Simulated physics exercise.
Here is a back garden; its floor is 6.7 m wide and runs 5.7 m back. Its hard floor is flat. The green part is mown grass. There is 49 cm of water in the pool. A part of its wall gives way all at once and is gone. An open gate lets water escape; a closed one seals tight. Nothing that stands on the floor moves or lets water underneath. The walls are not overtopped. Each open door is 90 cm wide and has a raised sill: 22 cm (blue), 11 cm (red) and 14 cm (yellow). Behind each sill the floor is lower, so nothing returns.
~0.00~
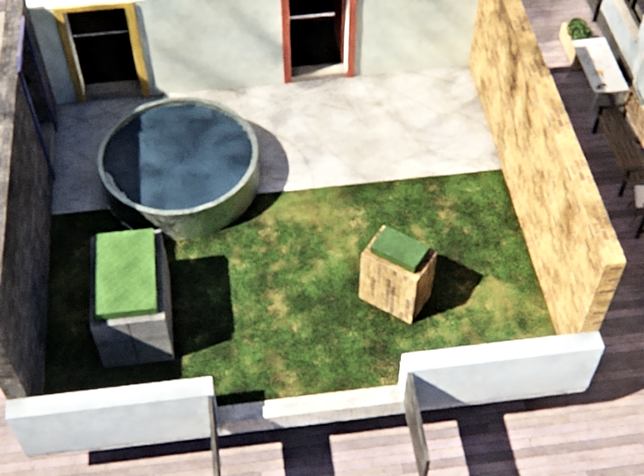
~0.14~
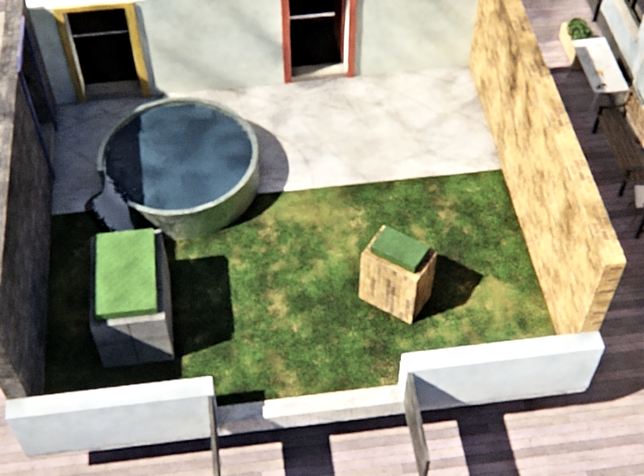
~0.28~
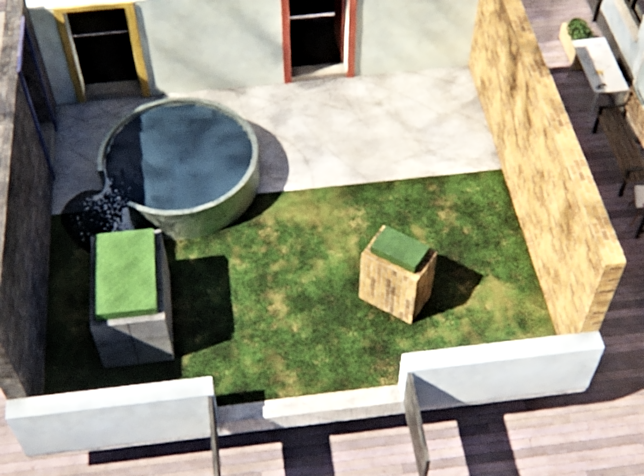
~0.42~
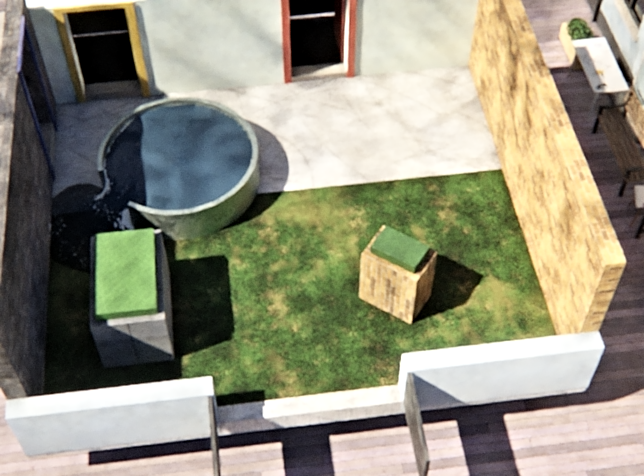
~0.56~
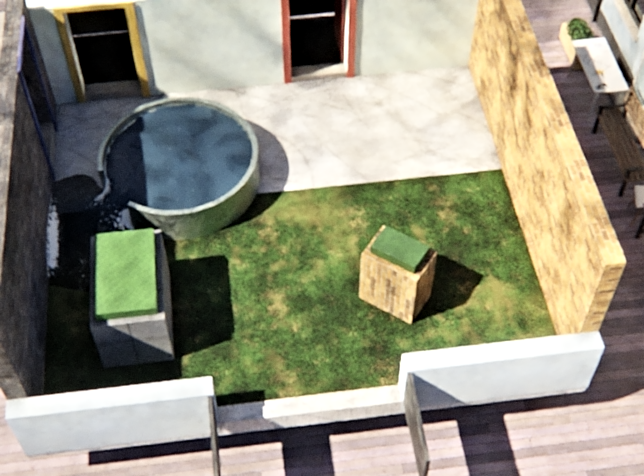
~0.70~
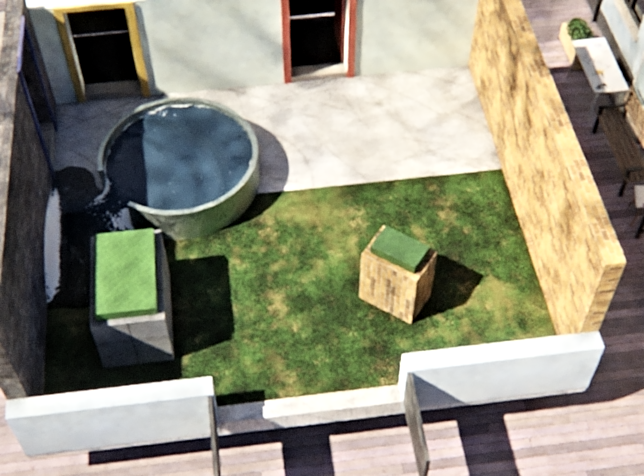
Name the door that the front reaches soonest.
It arrives first at the blue door.
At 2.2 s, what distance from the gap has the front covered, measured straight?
Roughly 3.4 m.
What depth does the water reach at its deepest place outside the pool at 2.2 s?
About 28 cm.
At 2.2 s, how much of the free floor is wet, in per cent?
About 20 per cent.
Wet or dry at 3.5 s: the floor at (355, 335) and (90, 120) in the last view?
In turn: Not reached, wet.
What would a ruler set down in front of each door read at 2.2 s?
In cm: Blue 5, red 0, yellow 6.
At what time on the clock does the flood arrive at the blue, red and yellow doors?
Arrival: Blue 1.1 s, red 4.5 s, yellow 2.2 s.
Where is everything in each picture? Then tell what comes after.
In the first picture, the pool at (179, 156) is whole and still, 49 cm deep.
In the second picture, water pours out at (117, 205) and has run 0.5 m, to (95, 200); deepest outside 25 cm, 49 cm at the pool's back.
In the third picture, water pours out at (118, 207) and has run 0.7 m, to (70, 212); deepest outside 25 cm, 49 cm at the pool's back.
In the fourth picture, the front is at (55, 253), 1.1 m from the gap at (118, 207); 1.3 m2 of floor is under water; 49 cm left at the back of the pool.
In the fifth picture, the front is at (50, 281), 1.4 m from the gap at (118, 207); 1.8 m2 of floor is under water; 49 cm left at the back of the pool.
In the sixth picture, water pours out at (118, 206) and has run 1.7 m, to (49, 302); deepest outside 36 cm, 49 cm at the pool's back.
After 1.4 s water covers 10 % of the floor and is deepest (32 cm) near (65, 232); blue door reached at 1.1 s, red door not reached, yellow door not reached.
After 2.2 s water covers 20 % of the floor and is deepest (28 cm) near (65, 232); blue door reached at 1.1 s, red door not reached, yellow door reached at 2.1 s.
After 3.5 s water covers 30 % of the floor and is deepest (24 cm) near (43, 426); blue door reached at 1.1 s, red door not reached, yellow door reached at 2.1 s.
After 6.0 s water covers 55 % of the floor and is deepest (17 cm) near (43, 426); blue door reached at 1.1 s, red door reached at 4.6 s, yellow door reached at 2.1 s.
After 10.0 s water covers 85 % of the floor and is deepest (10 cm) near (44, 413); blue door reached at 1.1 s, red door reached at 4.6 s, yellow door reached at 2.1 s.
